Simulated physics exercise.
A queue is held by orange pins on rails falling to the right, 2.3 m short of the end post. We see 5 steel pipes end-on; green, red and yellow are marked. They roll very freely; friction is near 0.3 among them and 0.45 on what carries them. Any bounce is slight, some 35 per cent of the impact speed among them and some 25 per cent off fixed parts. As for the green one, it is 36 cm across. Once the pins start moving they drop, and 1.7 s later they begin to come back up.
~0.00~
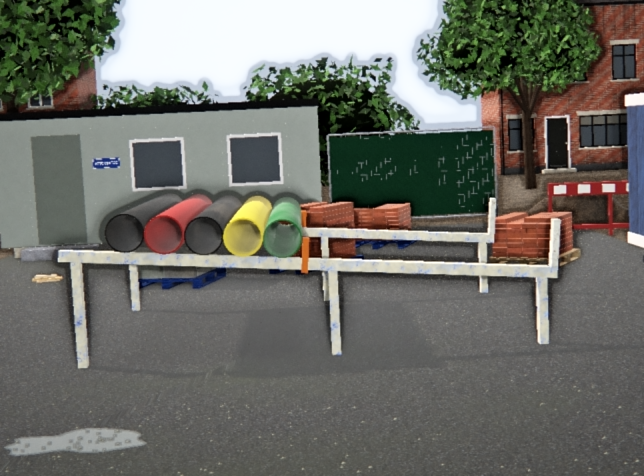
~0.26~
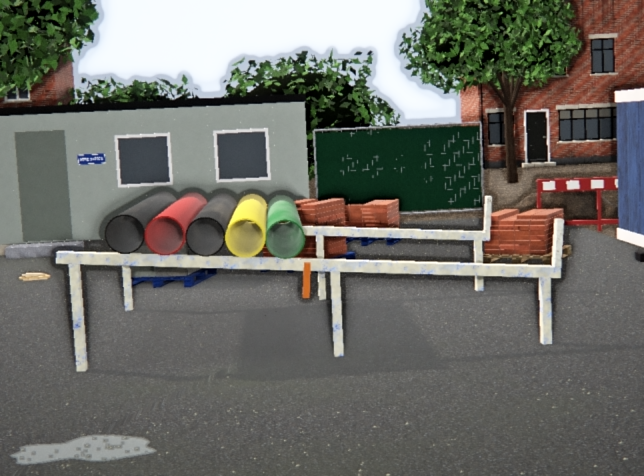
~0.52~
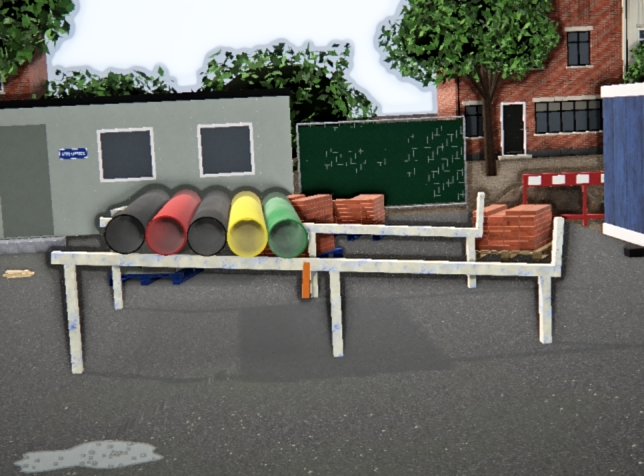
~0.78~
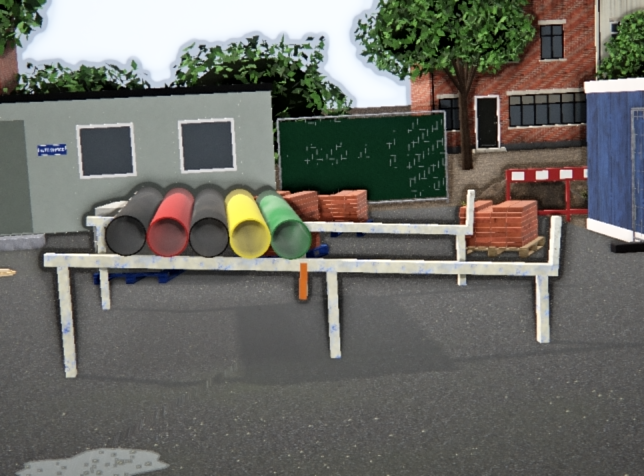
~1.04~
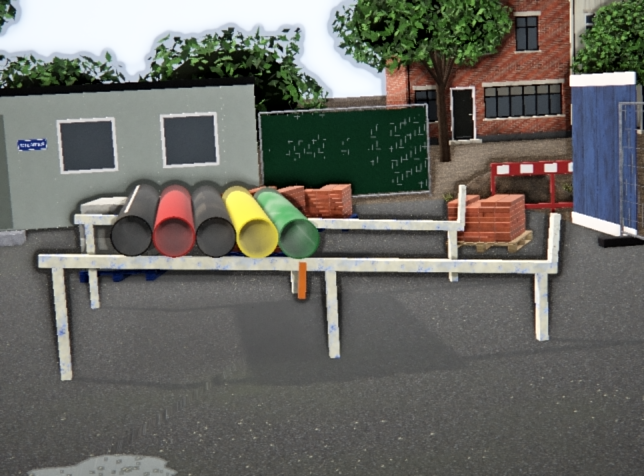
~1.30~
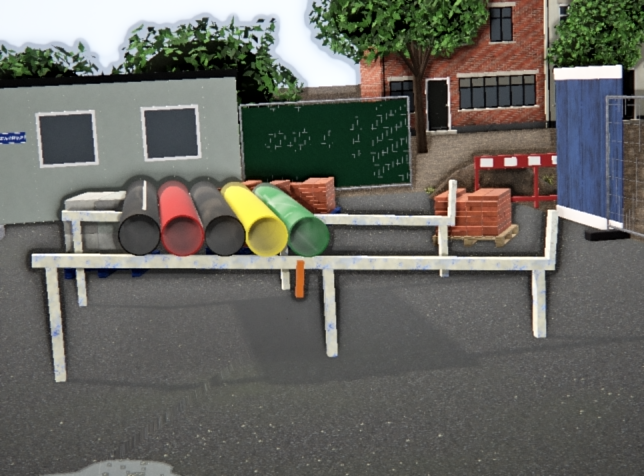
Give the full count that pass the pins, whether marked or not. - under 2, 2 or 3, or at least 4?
I would say 2 or 3.
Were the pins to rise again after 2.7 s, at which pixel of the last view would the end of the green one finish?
I'd put it somewhere around (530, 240).
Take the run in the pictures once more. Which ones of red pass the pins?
Red: Held.
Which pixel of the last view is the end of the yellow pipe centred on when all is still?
I'd say somewhere close to (493, 239).
Then, 1.6 s in, green is on the rails, 20 cm below the pins, rolling right; red is on the rails, 85 cm above the pins, rolling right; yellow is on the rails, 15 cm above the pins, rolling right; 1 below the pins.
Then, 2.0 s in, green is on the rails, 50 cm below the pins, rolling right; red is on the rails, 60 cm above the pins, rolling right; yellow is in the air, 10 cm below the pins, rolling right; 2 below the pins.
In the end (4.6 s), green is on the rails, 210 cm below the pins; red is on the rails, 55 cm above the pins; yellow is on the rails, 175 cm below the pins; 2 below the pins.
